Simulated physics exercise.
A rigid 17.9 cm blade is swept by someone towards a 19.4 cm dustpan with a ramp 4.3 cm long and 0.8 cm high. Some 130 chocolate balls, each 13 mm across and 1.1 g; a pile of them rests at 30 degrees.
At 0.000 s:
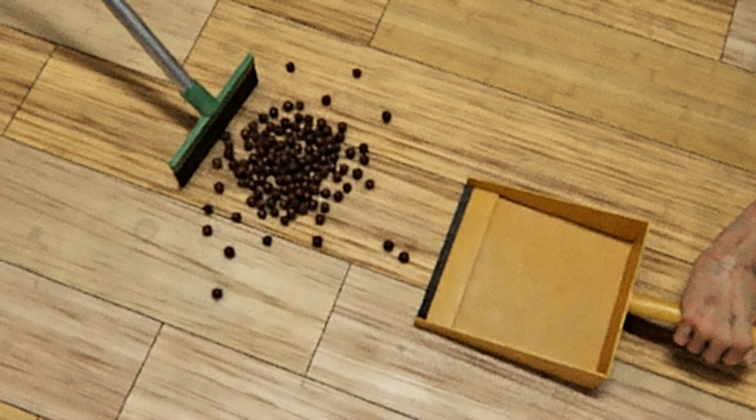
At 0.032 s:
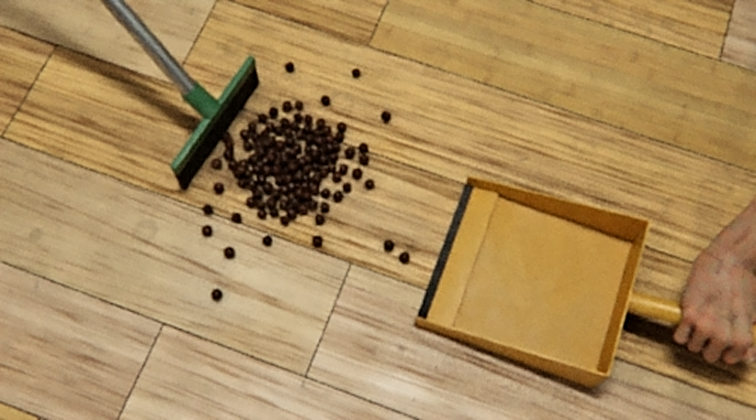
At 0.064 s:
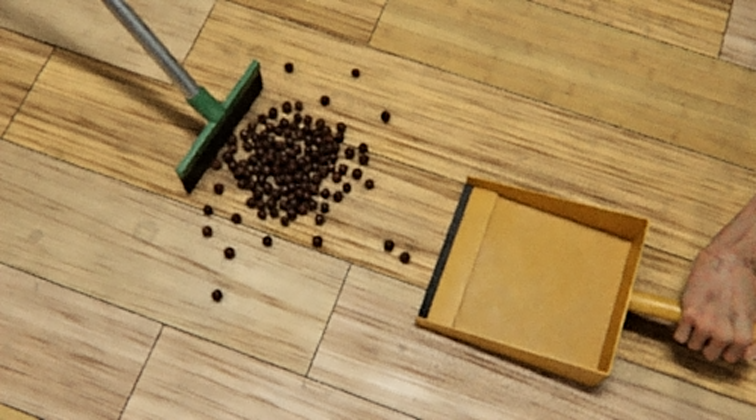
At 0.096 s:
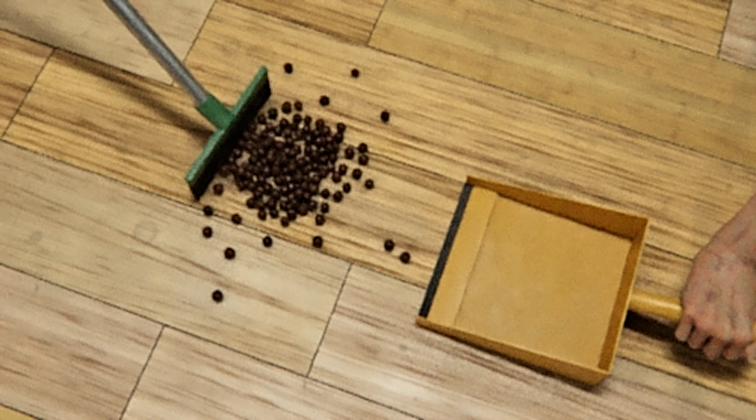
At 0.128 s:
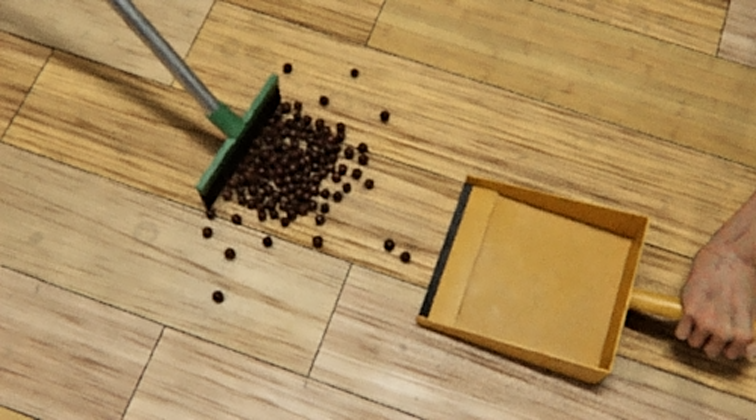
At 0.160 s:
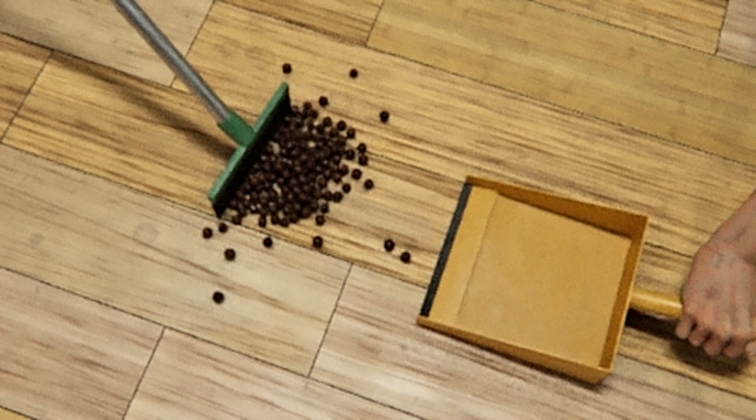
A green-handled blade slides right across the wooden floor and pushes into the dark balls.
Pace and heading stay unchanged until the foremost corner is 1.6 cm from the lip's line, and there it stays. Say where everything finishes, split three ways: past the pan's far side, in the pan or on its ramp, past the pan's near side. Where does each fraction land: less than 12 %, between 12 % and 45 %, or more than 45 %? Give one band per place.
Past the pan's far side, between 12 % and 45 %; in the pan or on its ramp, between 12 % and 45 %; past the pan's near side, between 12 % and 45 %.
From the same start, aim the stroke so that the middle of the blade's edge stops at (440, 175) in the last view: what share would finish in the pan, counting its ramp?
I'd expect around 20 per cent.
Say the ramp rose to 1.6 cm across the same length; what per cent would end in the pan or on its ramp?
Then about 30 per cent.
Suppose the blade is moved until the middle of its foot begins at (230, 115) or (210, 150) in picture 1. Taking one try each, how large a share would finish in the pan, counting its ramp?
Around 35 percent, then around 35 percent.
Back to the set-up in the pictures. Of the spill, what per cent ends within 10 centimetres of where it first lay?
Around 10 per cent, give or take.
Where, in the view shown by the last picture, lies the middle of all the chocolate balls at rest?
Once everything settles, the centre is around (442, 257).
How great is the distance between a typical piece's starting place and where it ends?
The figure is about 24 cm.
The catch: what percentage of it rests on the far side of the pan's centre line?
Share: Approx. 30 %.
Then, at 0.38 s, middle of the blade 15 cm from the lip; 0 % over the lip, far side 15 %, near side 5 %.
Then, at 0.52 s, middle of the blade 7 cm from the lip; 0 % over the lip, far side 20 %, near side 10 %.
Then, at 0.80 s, middle of the blade 3 cm from the lip; 40 % over the lip, far side 20 %, near side 15 %.
At rest (1.6 s), far side 20 %, pan 40 %, near side 15 %, in front of the lip or behind the blade 25 %.
